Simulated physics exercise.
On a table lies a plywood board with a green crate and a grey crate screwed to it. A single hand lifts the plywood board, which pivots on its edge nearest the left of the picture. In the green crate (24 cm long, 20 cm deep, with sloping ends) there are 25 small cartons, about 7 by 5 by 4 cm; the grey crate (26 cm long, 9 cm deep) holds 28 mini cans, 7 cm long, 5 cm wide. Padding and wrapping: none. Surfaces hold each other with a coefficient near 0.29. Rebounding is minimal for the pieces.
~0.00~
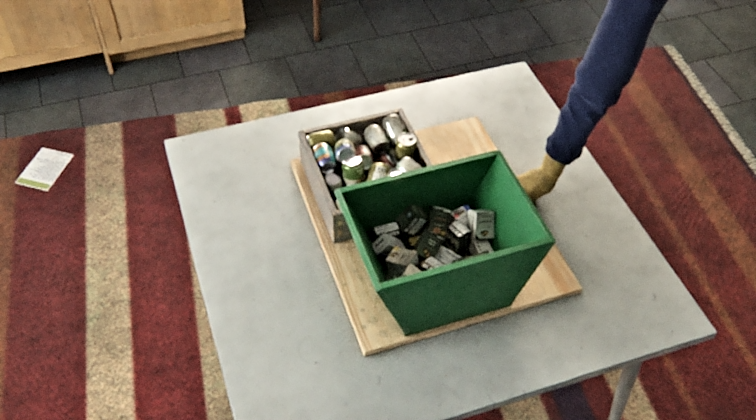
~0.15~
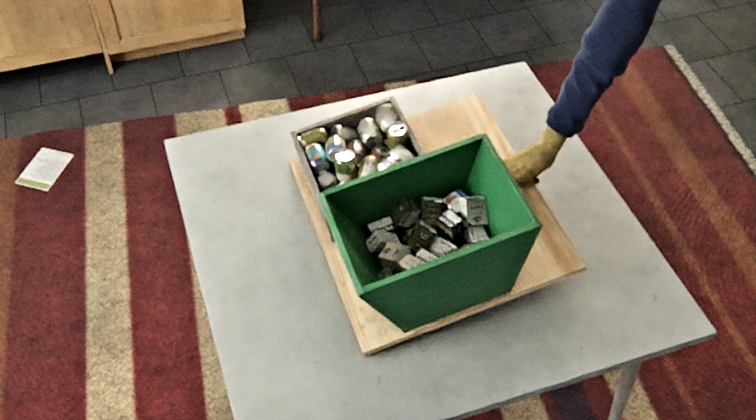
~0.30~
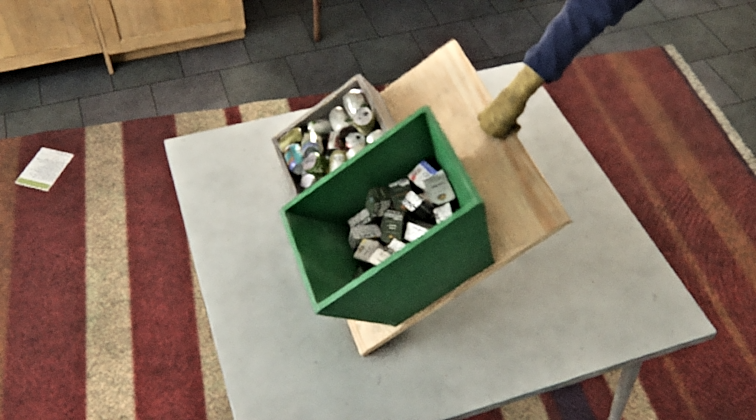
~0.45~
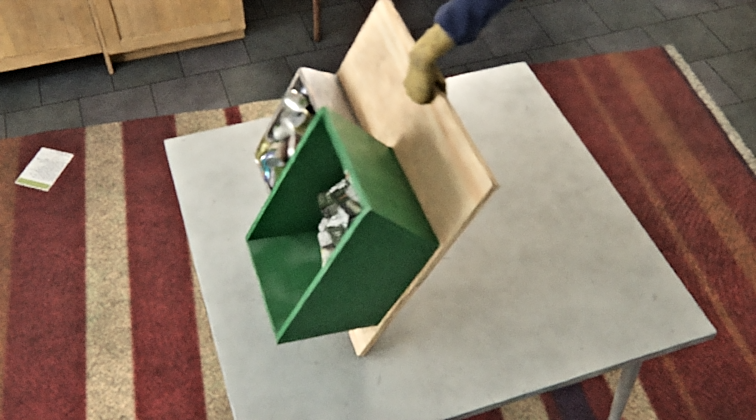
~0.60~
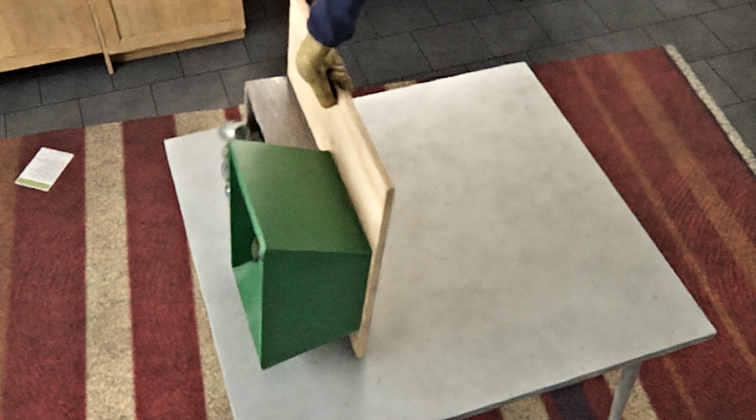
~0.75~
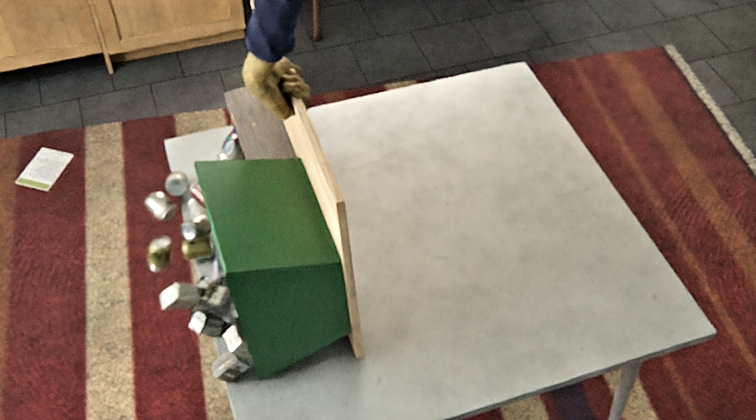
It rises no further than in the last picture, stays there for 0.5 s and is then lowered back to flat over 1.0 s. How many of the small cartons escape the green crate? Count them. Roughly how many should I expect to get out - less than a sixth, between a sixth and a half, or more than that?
Expect more than that.
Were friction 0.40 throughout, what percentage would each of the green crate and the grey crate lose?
That would cost the green crate 100 and the grey crate 80 per cent of the load.
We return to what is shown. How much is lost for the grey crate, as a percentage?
Grey crate, 90 in a hundred gone.
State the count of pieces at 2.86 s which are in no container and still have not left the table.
Piece count: Roughly 12.
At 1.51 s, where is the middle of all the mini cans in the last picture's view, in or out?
Somewhere around pixel (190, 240).
After 1.09 s, tilt 94°; the green crate is down by 24 of 25 and the grey crate is down by 23 of 28.
After 1.51 s, tilt 78°; the green crate is down by 25 of 25 and the grey crate is down by 24 of 28.
After 2.10 s, tilt 6°; the green crate is down by 25 of 25 and the grey crate is down by 24 of 28.
Outcome (at 2.86 s), the green crate is down by 25 of 25 and the grey crate is down by 24 of 28. Asked share, 25 of 25, 100 per cent.
